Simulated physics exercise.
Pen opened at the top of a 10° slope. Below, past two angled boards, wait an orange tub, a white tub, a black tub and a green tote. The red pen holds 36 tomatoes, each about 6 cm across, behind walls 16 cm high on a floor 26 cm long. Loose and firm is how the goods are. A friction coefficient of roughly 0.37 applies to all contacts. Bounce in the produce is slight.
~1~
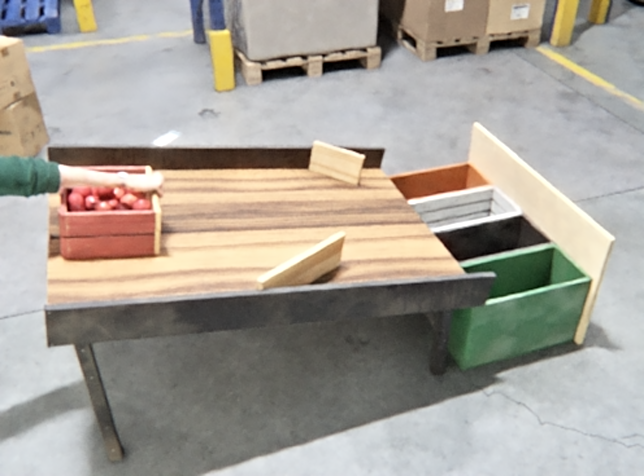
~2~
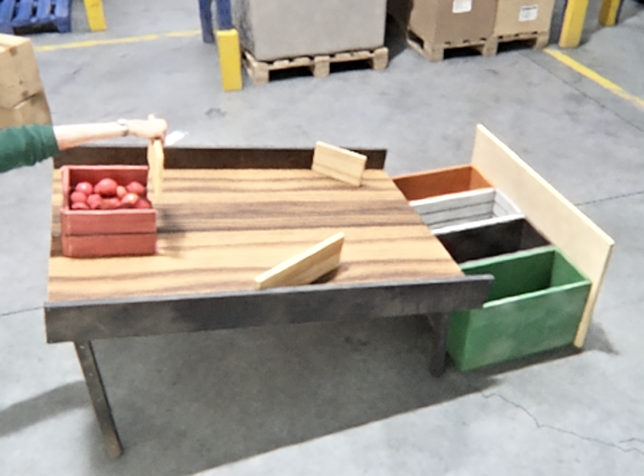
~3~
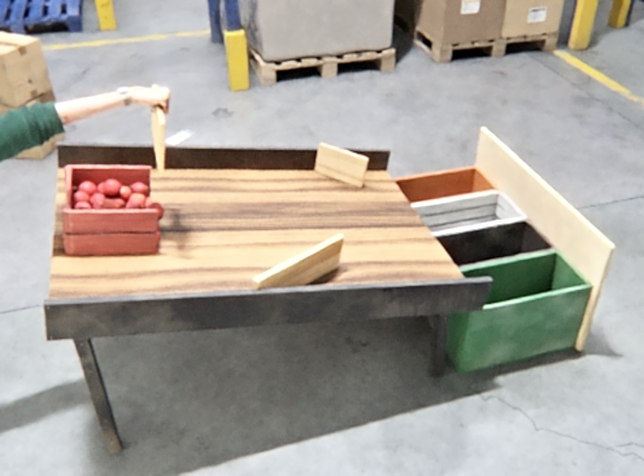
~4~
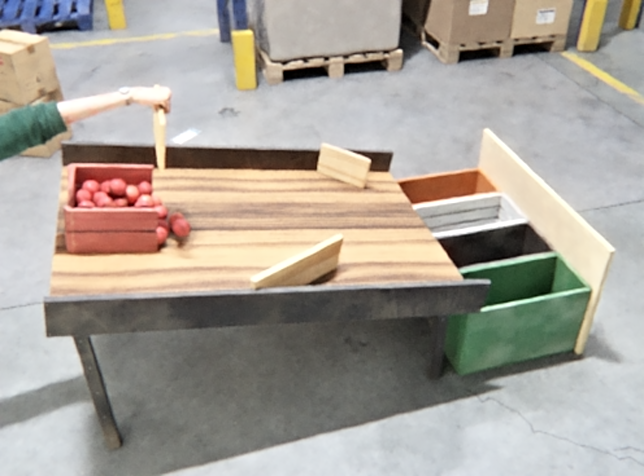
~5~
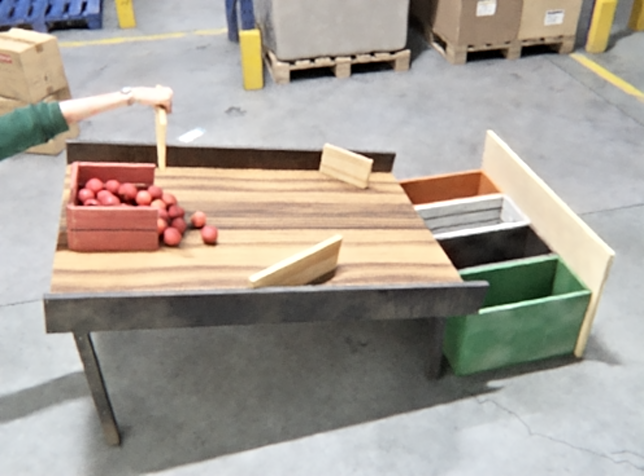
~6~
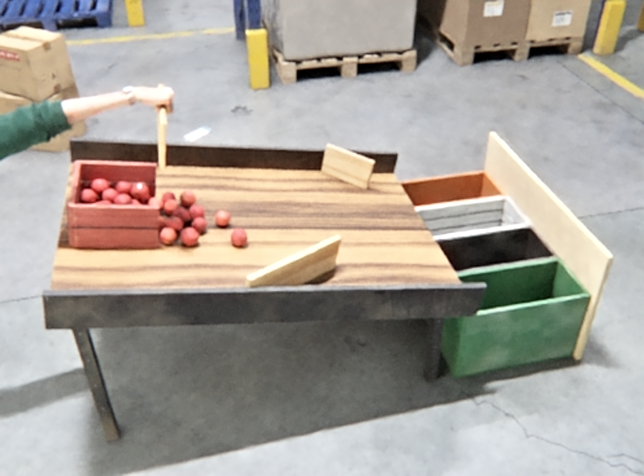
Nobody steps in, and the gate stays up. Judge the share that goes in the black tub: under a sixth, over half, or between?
It will be one sixth up to one half.
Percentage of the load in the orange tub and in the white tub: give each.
Shares: Approx. 5 % and 55 %.
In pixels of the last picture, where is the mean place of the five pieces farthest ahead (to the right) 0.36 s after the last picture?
Their mean place is roughly (288, 220) in the last picture.
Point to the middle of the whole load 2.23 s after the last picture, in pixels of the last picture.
Centre: Approx. (491, 271).
Then, 0.36 s after the last picture, 15 still in the red pen and 21 on the slope.
Then, 0.80 s after the last picture, 6 still in the red pen, 28 on the slope and 2 in the air.
Then, 1.43 s after the last picture, 1 in the orange tub, 5 in the white tub, 5 in the black tub, 1 in the green tote, 20 on the slope and 4 in the air.
When it is over (2.23 s after the last picture), 2 in the orange tub, 19 in the white tub, 14 in the black tub and 1 in the green tote. Asked share, 14 of 36, 39 per cent.
